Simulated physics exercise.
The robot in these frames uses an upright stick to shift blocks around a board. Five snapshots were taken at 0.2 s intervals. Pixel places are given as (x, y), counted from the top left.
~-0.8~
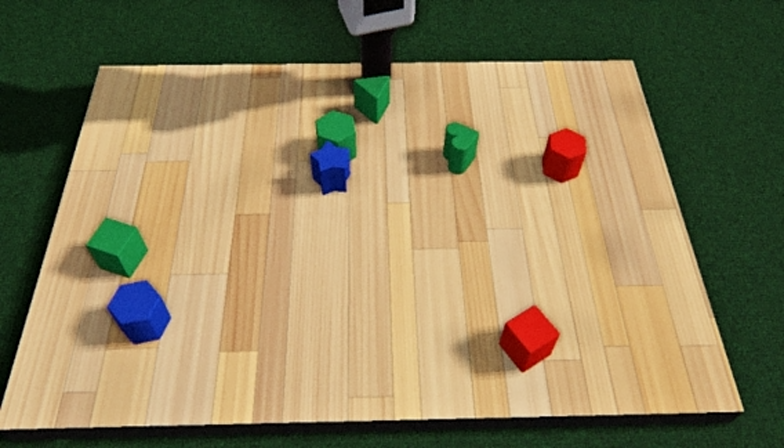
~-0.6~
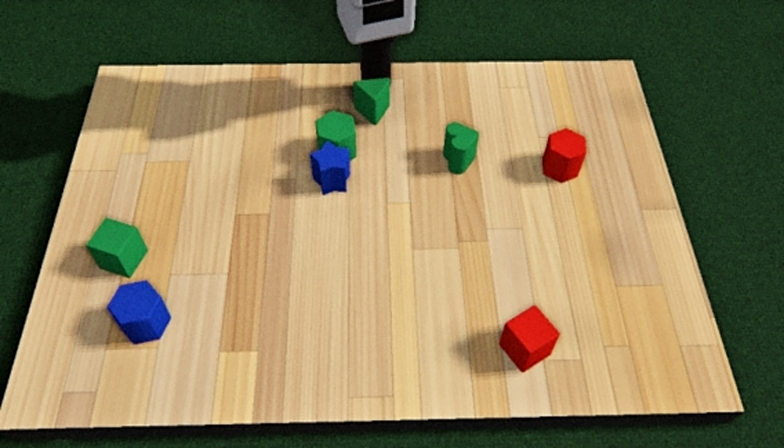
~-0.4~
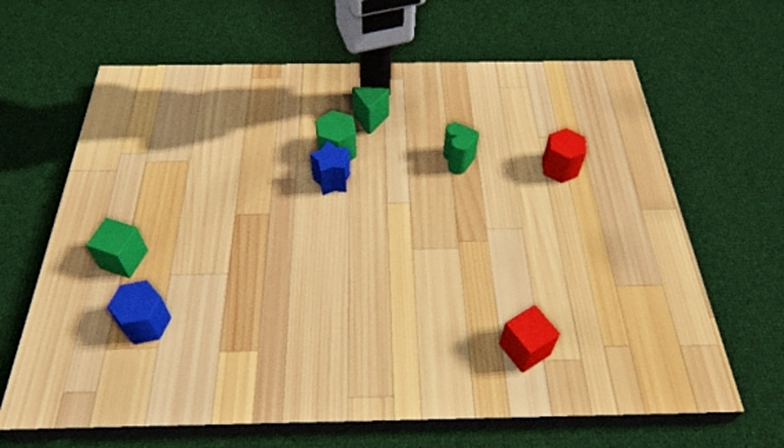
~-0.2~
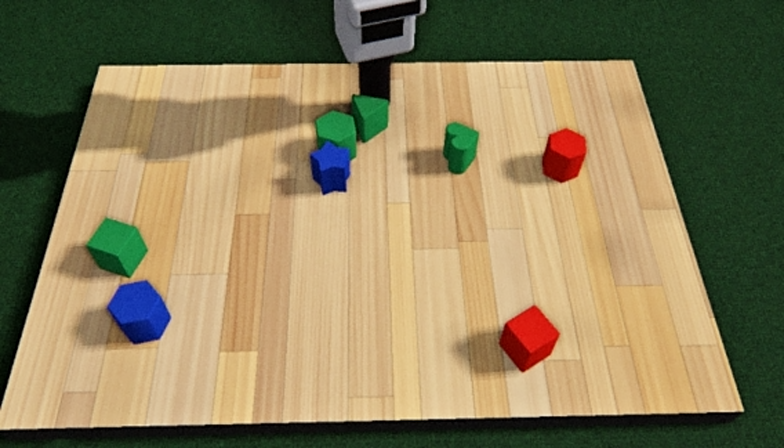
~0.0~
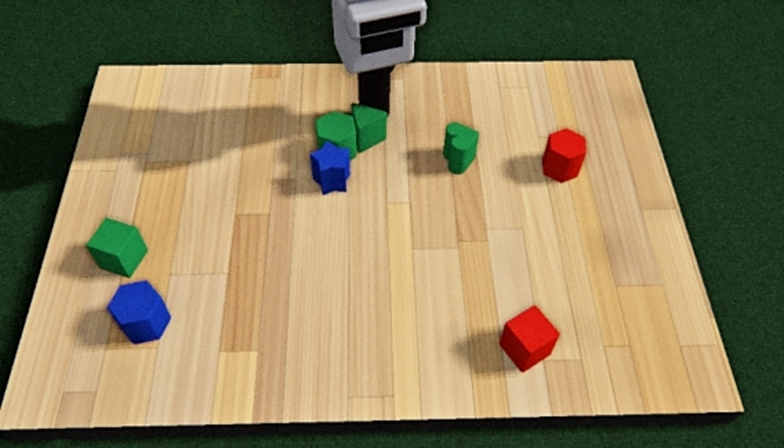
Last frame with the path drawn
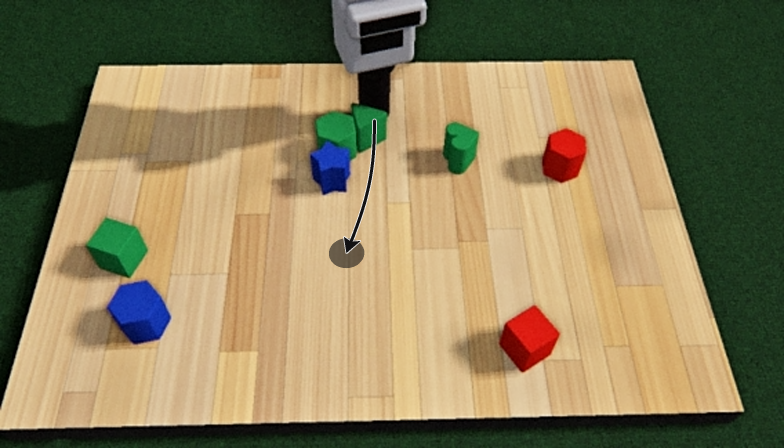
On a wooden board, a robot's stick pushes a green three-sided block slightly downward.
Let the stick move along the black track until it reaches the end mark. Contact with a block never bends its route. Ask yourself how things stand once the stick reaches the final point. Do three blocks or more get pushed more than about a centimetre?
No, that is not what happens.
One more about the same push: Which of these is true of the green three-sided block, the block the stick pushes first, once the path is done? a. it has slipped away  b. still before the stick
Option b.
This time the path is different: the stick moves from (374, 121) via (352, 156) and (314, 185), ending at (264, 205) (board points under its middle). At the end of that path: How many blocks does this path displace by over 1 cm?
Three or more blocks move more than 1 cm.
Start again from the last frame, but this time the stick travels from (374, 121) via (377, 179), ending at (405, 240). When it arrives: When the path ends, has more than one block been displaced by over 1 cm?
The answer is no.
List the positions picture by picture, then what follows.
In the first frame, stick tip (376, 76); block tops, blue star block (330, 156); green hexagonal block (335, 125); green three-sided block (373, 84); green heart block (462, 134).
In the second frame, stick (376, 84); green three-sided block (373, 86).
In the third frame, stick (375, 93); green three-sided block (370, 94).
In the fourth frame, stick (375, 102); green three-sided block (368, 103).
In the fifth frame, stick (374, 112); blue star block (330, 156); green hexagonal block (335, 125); green three-sided block (366, 114); green heart block (462, 134).
Path on the board, from (374, 121) via (373, 162) and (364, 206), ending at (347, 253).
The first path, step by step. One third of the way, stick (372, 155); green hexagonal block (331, 127); green three-sided block (359, 158), turned 15° clockwise.
Two thirds of the way, stick (363, 199); blue star block (327, 158); green hexagonal block (331, 127); green three-sided block (344, 202), turned 30° clockwise.
At the end, stick (346, 245); blue star block (327, 158); green hexagonal block (331, 127); green three-sided block (320, 247), turned 40° clockwise; green heart block in place.
